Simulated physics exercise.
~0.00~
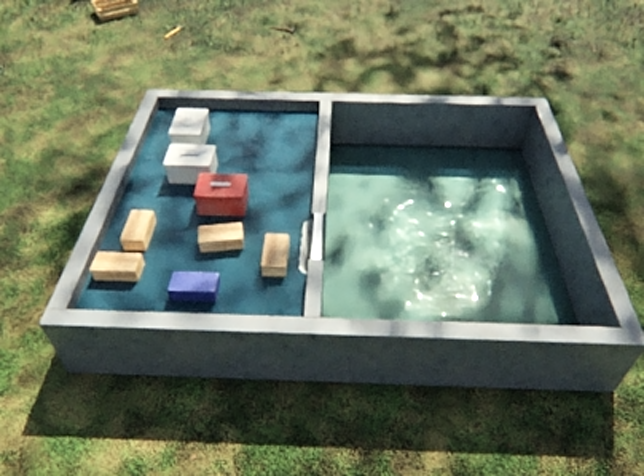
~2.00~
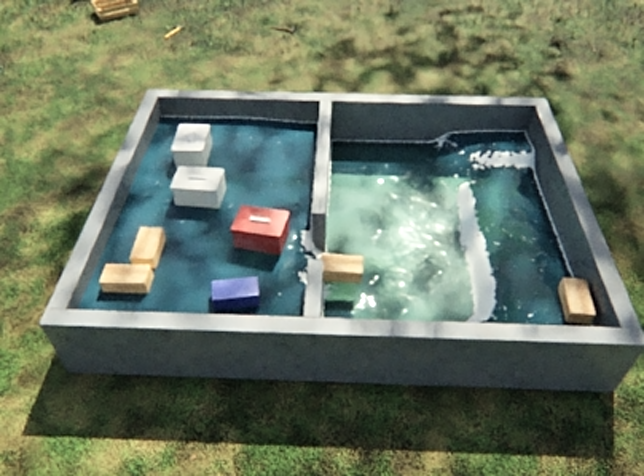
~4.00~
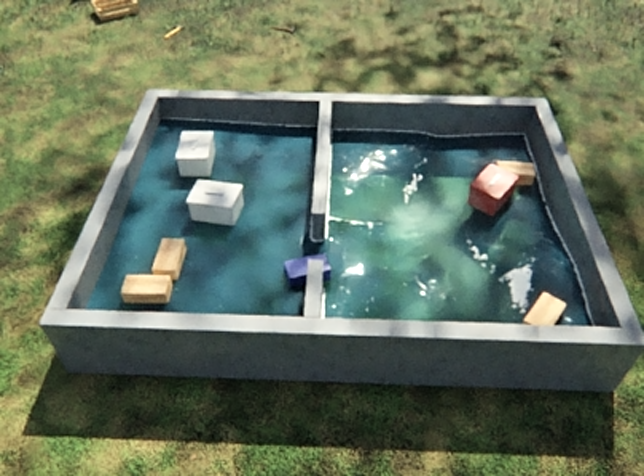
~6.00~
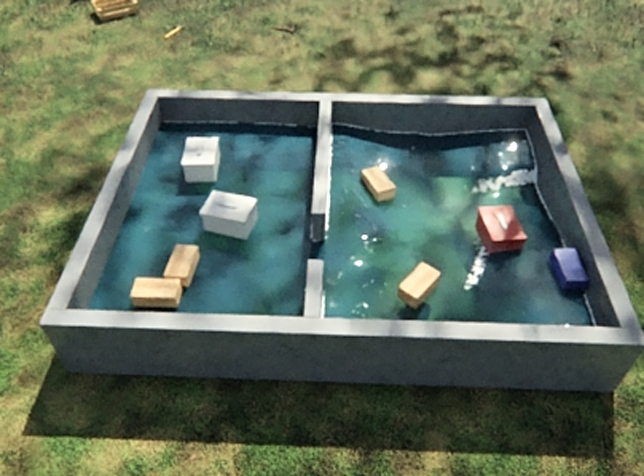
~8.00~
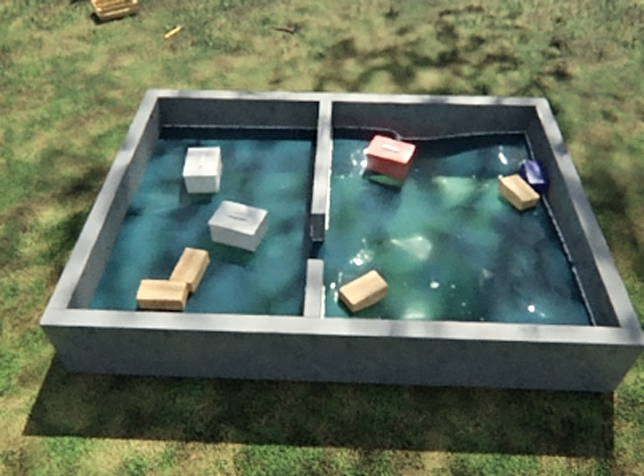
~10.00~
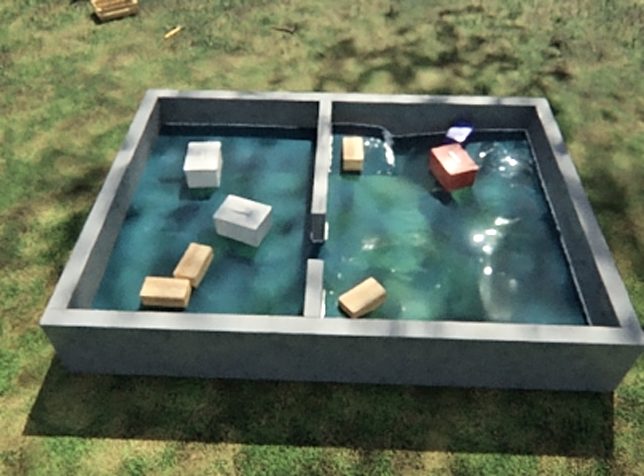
A shallow concrete basin split by a dividing wall sits on patchy grass, seen from above at an angle. The left side holds deep blue water with two white boxes, a red box, a blue block and four wooden blocks, while the right side is paler and lower. Water surges through a gap in the divider, carrying two wooden blocks across. The red box follows, then the blue block slips through. On the right they circle and drift as the ripples ease. Finally four pieces float on each side, the blue block near the back wall beside the red box.
